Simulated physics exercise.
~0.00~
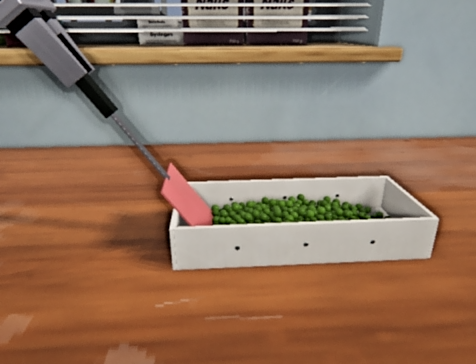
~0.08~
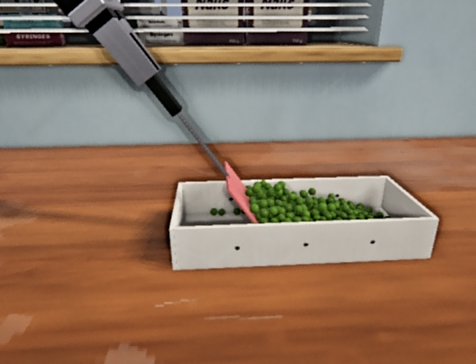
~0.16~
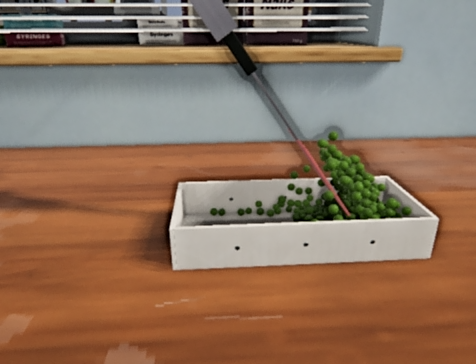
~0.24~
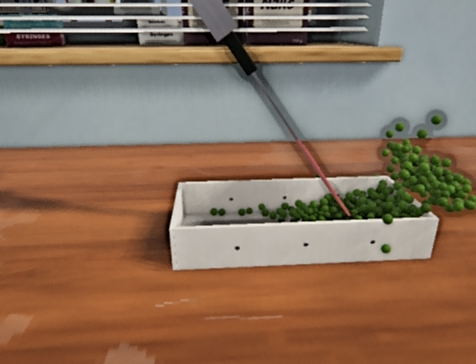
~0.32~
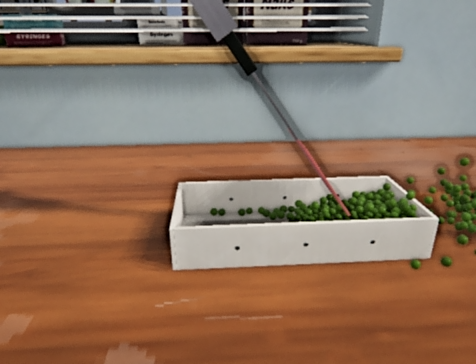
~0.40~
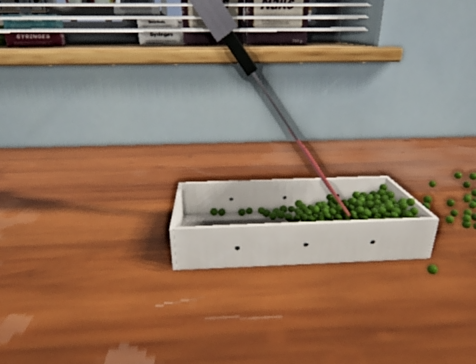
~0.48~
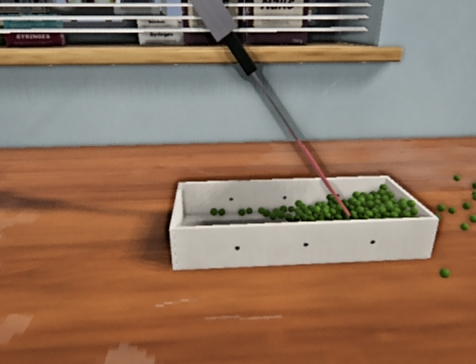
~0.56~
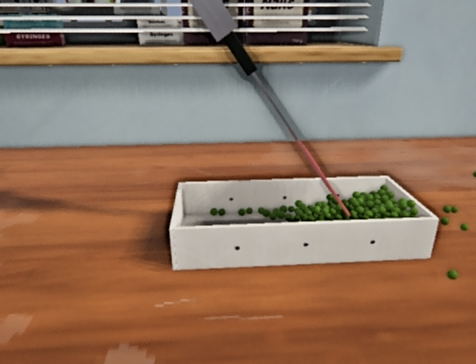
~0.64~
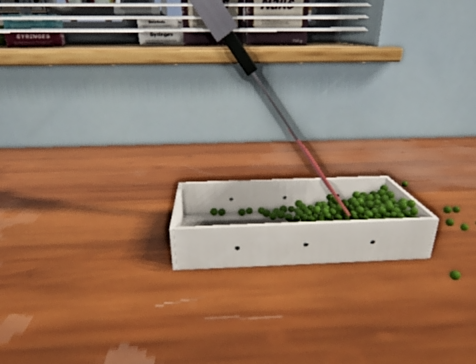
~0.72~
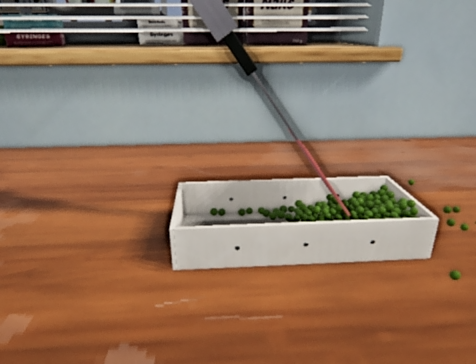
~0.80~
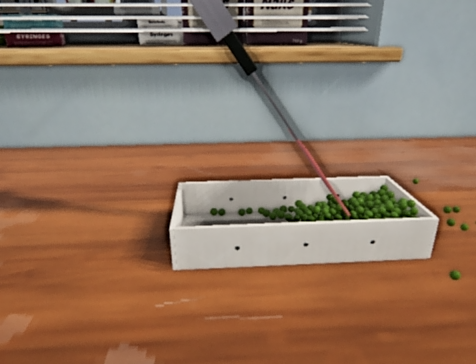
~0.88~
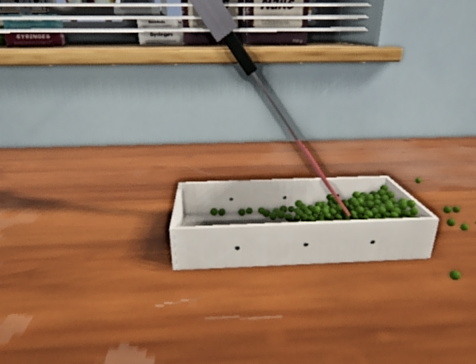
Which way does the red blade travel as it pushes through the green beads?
It travels to the right, heaping the beads up toward the right end of the white trough.
Robot arm with a red blade pushing green beads rightward along a white trough, spilling some over the end onto the table.
